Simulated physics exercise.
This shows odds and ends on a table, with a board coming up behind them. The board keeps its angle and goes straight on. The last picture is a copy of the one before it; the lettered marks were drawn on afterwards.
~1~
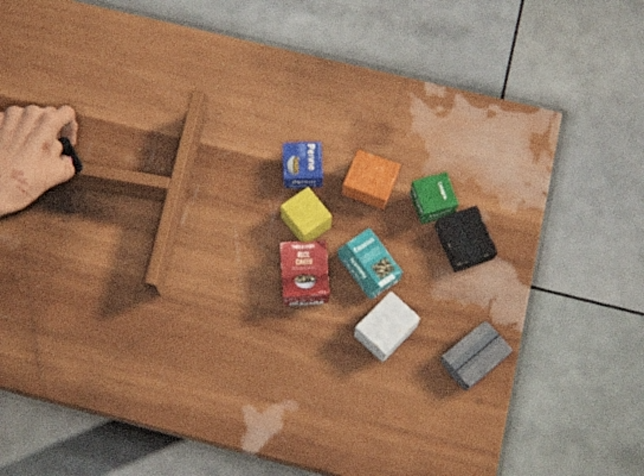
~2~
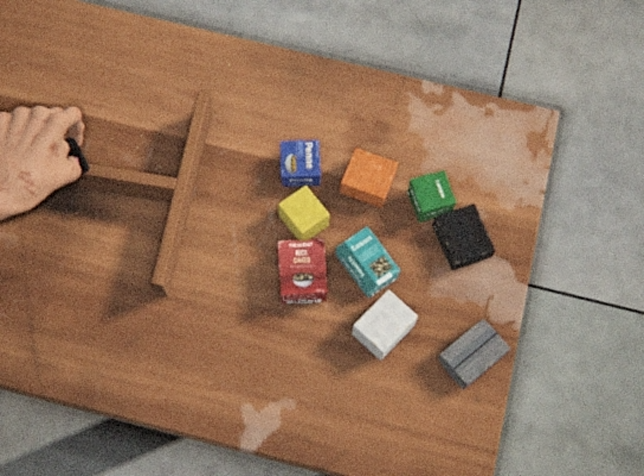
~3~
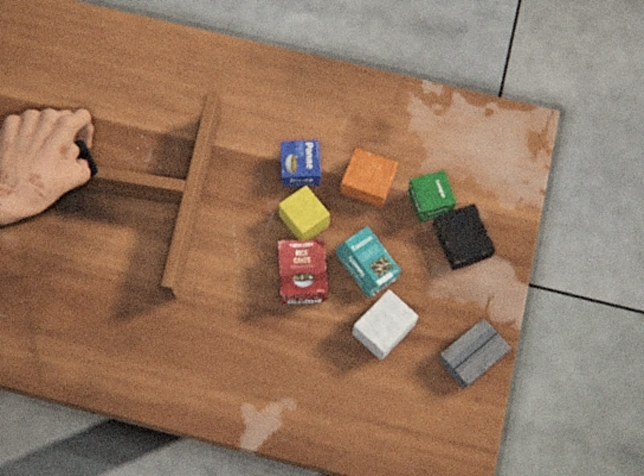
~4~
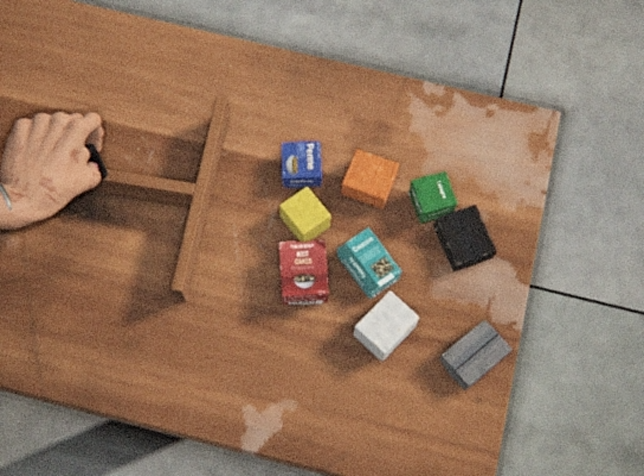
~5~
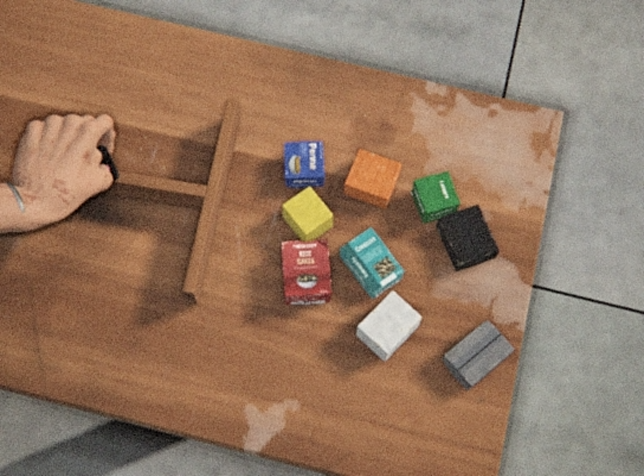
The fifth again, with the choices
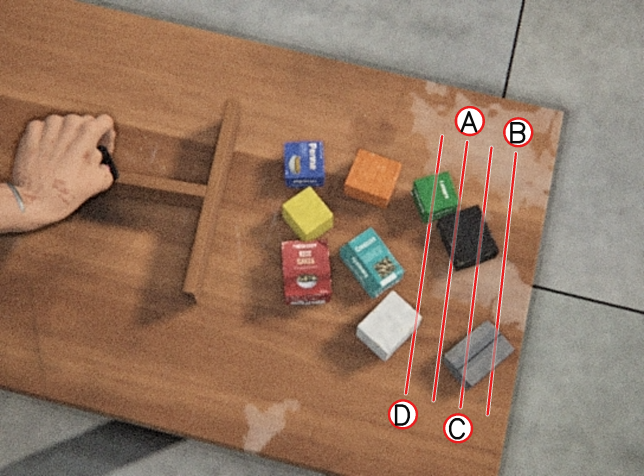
The video shows a hand at the left slowly pushing a wooden board a short way rightward across a wooden table, toward a group of coloured blocks, small packets and a grey box, which stay still and untouched.
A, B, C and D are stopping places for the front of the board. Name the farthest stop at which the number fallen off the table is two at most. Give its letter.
It can go as far as A.
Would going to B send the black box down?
Yes.
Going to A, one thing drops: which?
The green packet.
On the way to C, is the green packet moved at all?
By then, yes.
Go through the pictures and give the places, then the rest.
Yellow block (306, 217); white block (387, 327); turquoise packet (370, 264), in the first frame.
Board (181, 185); grey box (473, 354), in the second frame.
Board (190, 187); black box (464, 237), in the third frame.
Board (200, 190); orange block (370, 179), in the fourth frame.
Board (211, 192); yellow block (307, 216); white block (389, 326); turquoise packet (371, 264), in the fifth frame.
On the marked copy, A at (451, 264); B at (503, 277); C at (477, 270); D at (425, 258).
With A. Early on, board (297, 213); orange block (376, 179); blue box (333, 173).
Further on, board (384, 234); grey box (482, 359); green packet (502, 191).
At the end, board (452, 250); green packet over the edge; black box (538, 246); one fallen.
As for the rest, B drops six; C drops five; D is within the limit but short.
